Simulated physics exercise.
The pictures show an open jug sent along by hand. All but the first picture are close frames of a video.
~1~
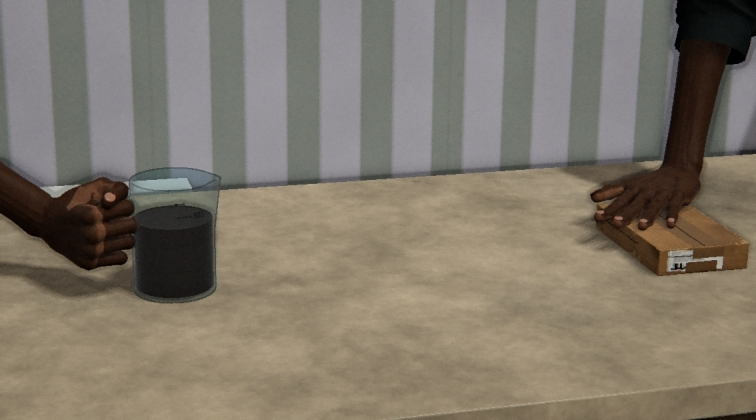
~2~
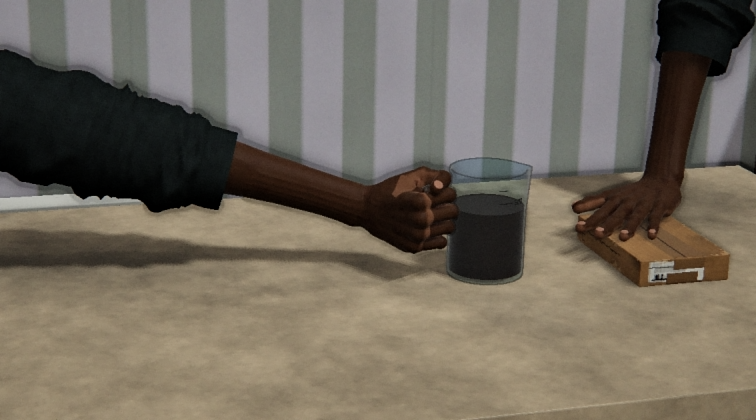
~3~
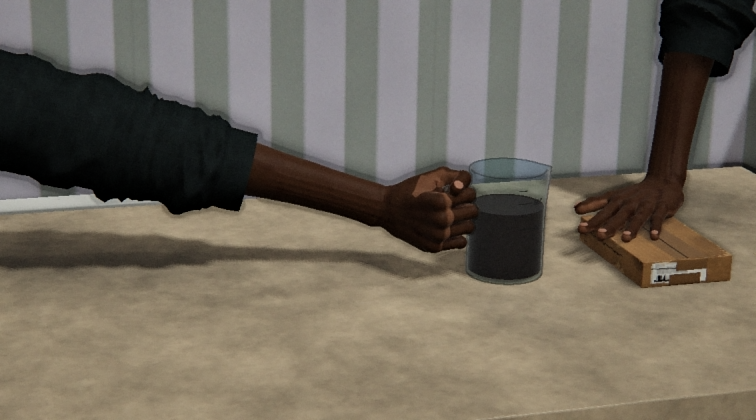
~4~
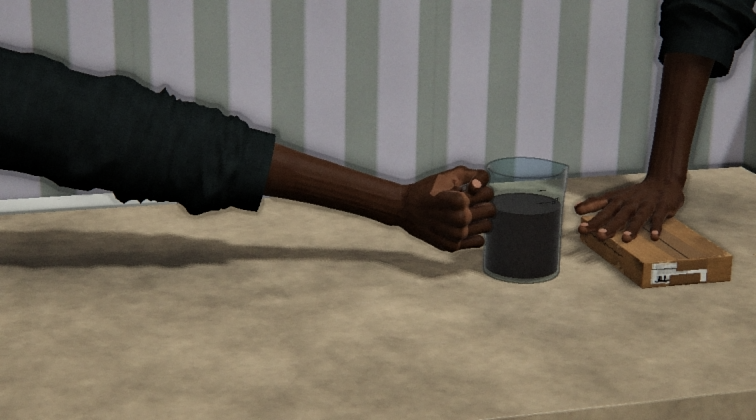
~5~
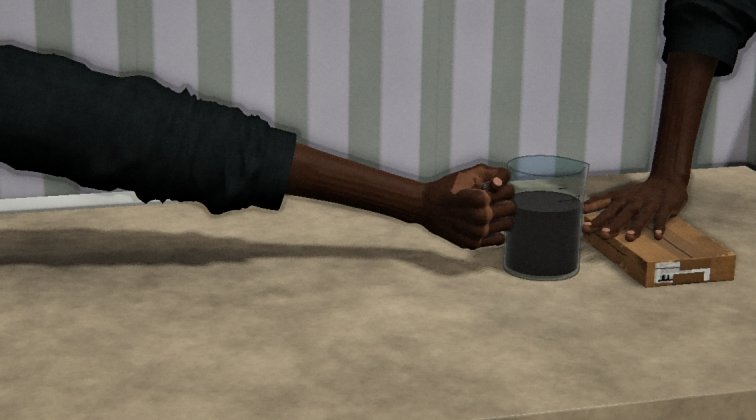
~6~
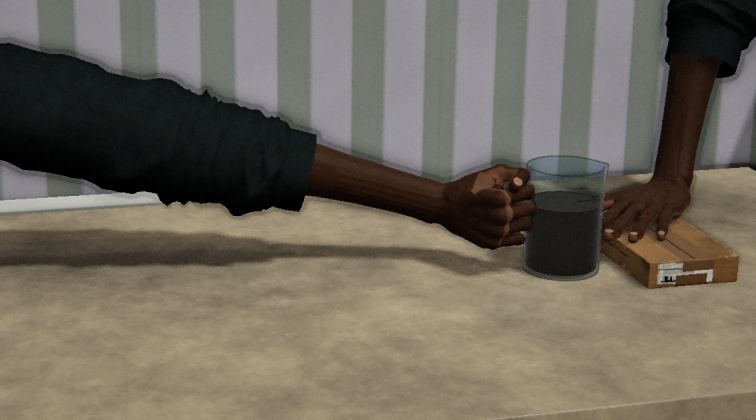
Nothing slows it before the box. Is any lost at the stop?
As it turns out, it holds.
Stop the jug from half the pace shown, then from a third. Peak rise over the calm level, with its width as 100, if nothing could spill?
In turn 10 and 10 per cent.
Next, the jug meets the box.
After that, the coffee surges up the wall; the wave climbs under half way to the rim.
Finally, the jug stands at the box; its rim is dry.
